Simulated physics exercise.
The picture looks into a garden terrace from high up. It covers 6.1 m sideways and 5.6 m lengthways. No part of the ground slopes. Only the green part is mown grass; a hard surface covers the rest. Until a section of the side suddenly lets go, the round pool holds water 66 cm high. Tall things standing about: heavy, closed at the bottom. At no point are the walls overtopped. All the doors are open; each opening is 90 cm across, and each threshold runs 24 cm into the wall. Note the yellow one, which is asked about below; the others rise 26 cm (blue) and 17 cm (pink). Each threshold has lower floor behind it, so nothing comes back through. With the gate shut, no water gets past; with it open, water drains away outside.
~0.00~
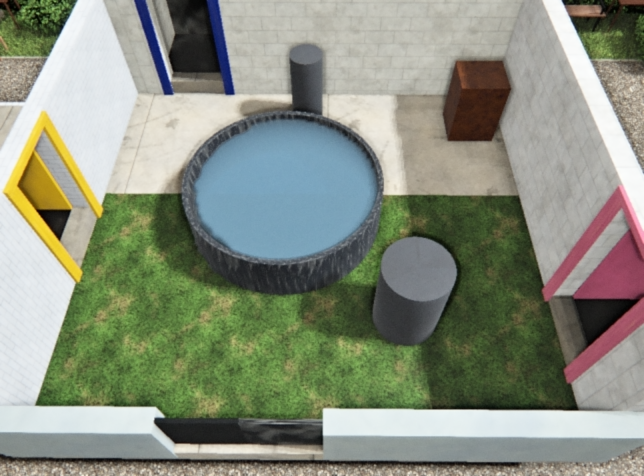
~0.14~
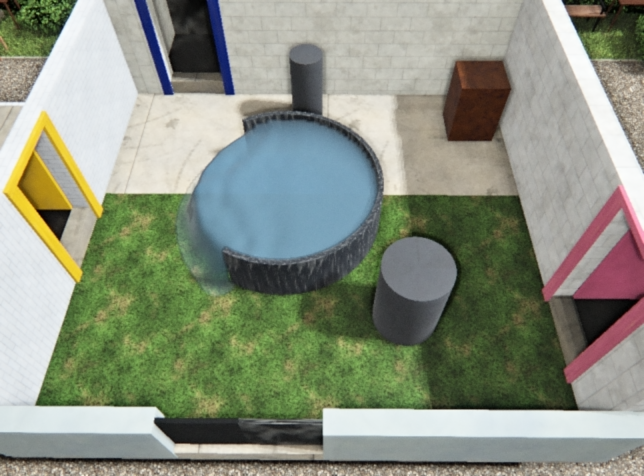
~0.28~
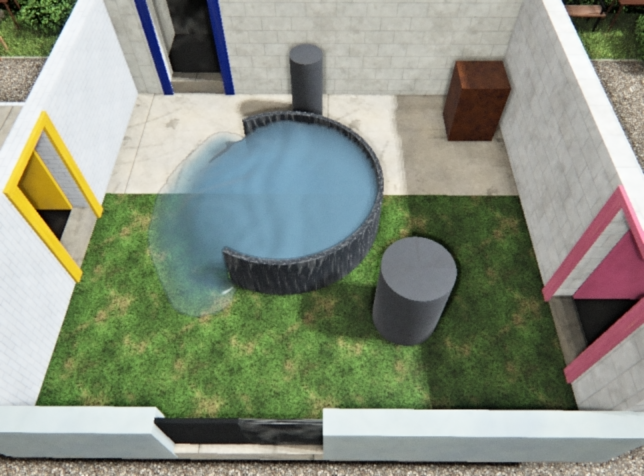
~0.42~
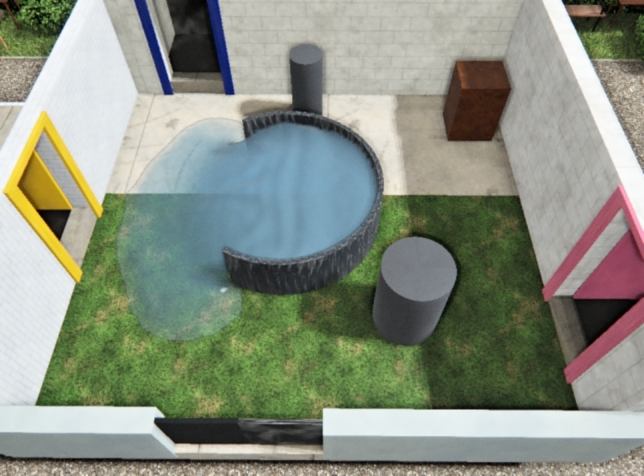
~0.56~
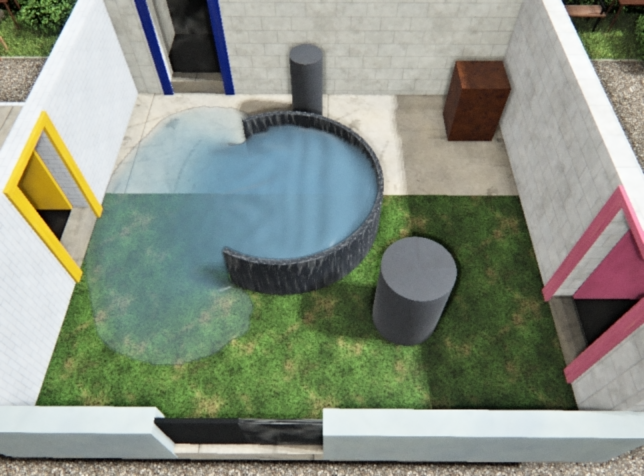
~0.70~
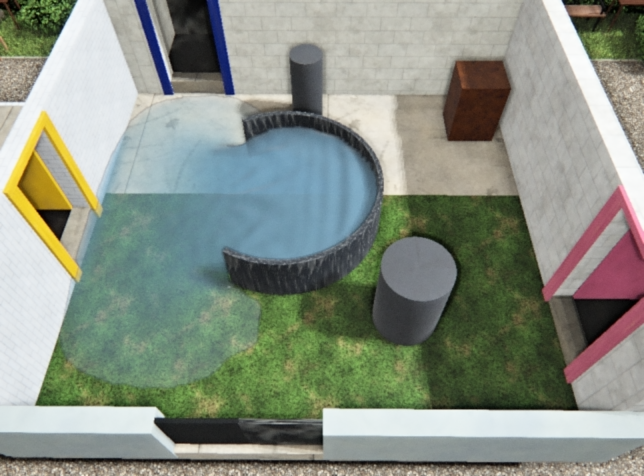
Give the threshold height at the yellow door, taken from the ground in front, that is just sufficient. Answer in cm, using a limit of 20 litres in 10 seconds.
Roughly 32 cm above the ground in front.
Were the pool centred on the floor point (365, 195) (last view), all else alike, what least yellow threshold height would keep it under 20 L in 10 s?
At least some 21 centimetres tall.
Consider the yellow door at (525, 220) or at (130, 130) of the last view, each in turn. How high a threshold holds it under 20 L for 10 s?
About 7.5 cm, then about 27 cm.
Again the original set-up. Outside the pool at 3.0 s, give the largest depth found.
About 34 cm.
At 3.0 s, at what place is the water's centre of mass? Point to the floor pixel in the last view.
Look at about (197, 215) in the last view.
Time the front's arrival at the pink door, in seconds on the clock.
Arrival time, pink: 5.5 seconds.
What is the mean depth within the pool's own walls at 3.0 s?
It averages near 15 cm.
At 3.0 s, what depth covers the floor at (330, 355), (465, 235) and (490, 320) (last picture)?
Depth: About 0, 0, 0 cm.
After 1.4 s water covers 40 % of the floor, deepest (46 cm) near (137, 100); 39 cm at the yellow door, 3 litres in over its 26 cm threshold.
After 3.0 s water covers 50 % of the floor, deepest (34 cm) near (137, 100); 23 cm at the yellow door, 56 litres in over its 26 cm threshold.
After 10.0 s water covers 100 % of the floor, deepest (14 cm) near (428, 339); 8 cm at the yellow door, 57 litres in over its 26 cm threshold.
At the yellow door as built, the water arrived by 0.6 s and peaked near 40 cm at 1.6 s.
Run again over the same 10 s with other heights there, 36 litres in over 29 cm, 1 litre over 39.5 cm. The limit of 20 litres is kept from about 32 cm up.
